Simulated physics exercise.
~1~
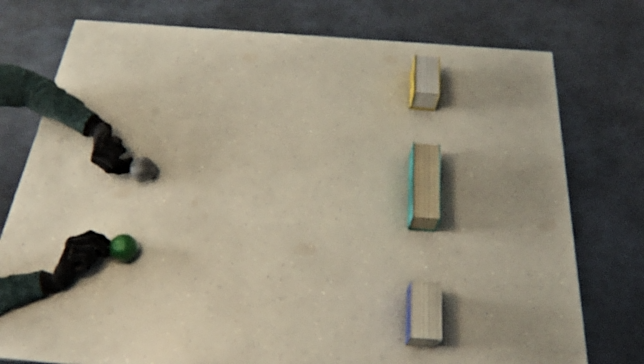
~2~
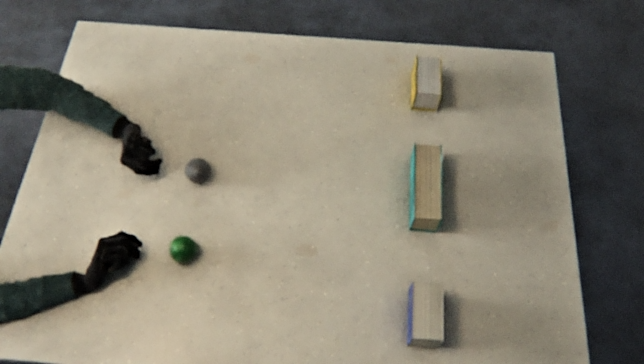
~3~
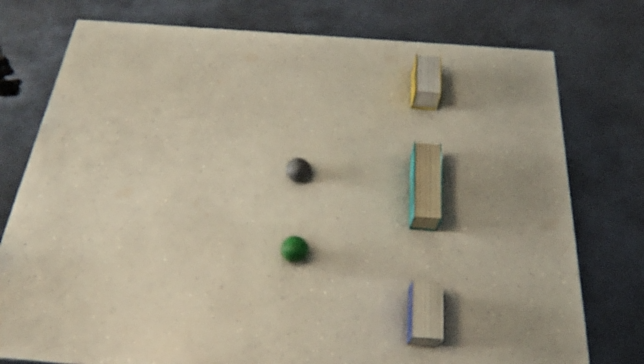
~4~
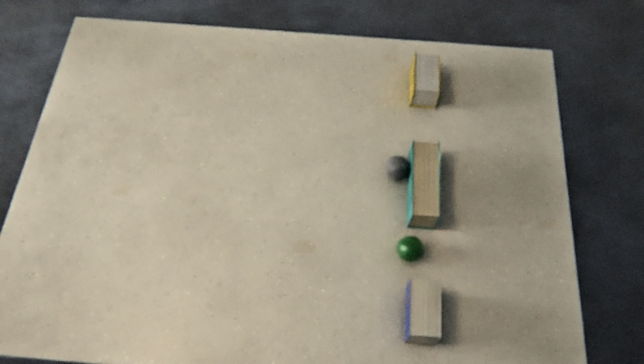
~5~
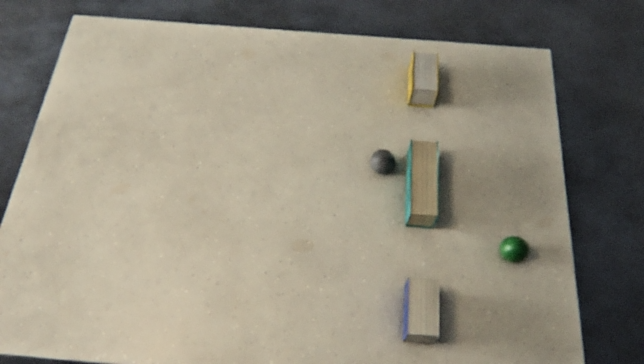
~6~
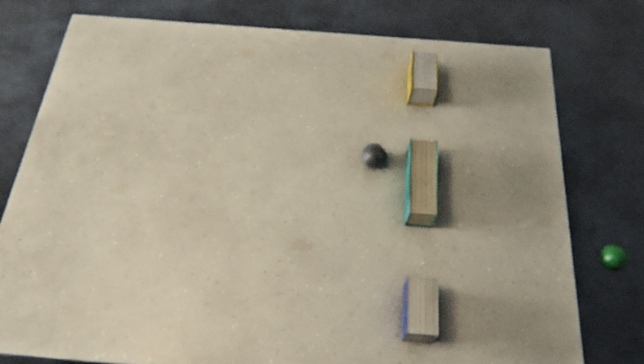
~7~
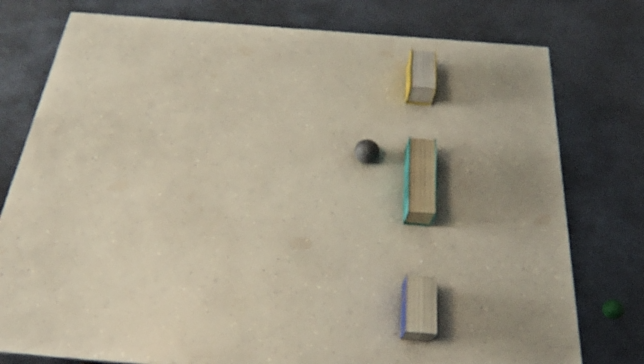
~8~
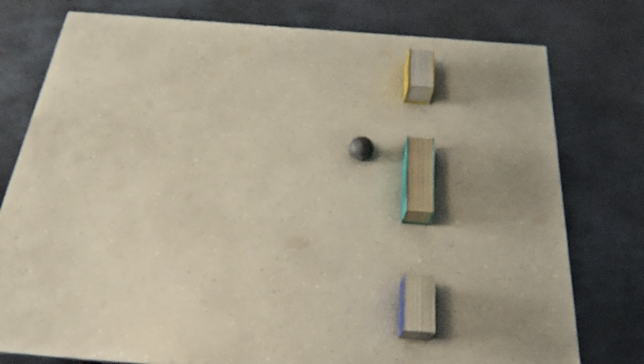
A grey ball bounces back off a block while a green ball rolls through a gap and off the board.
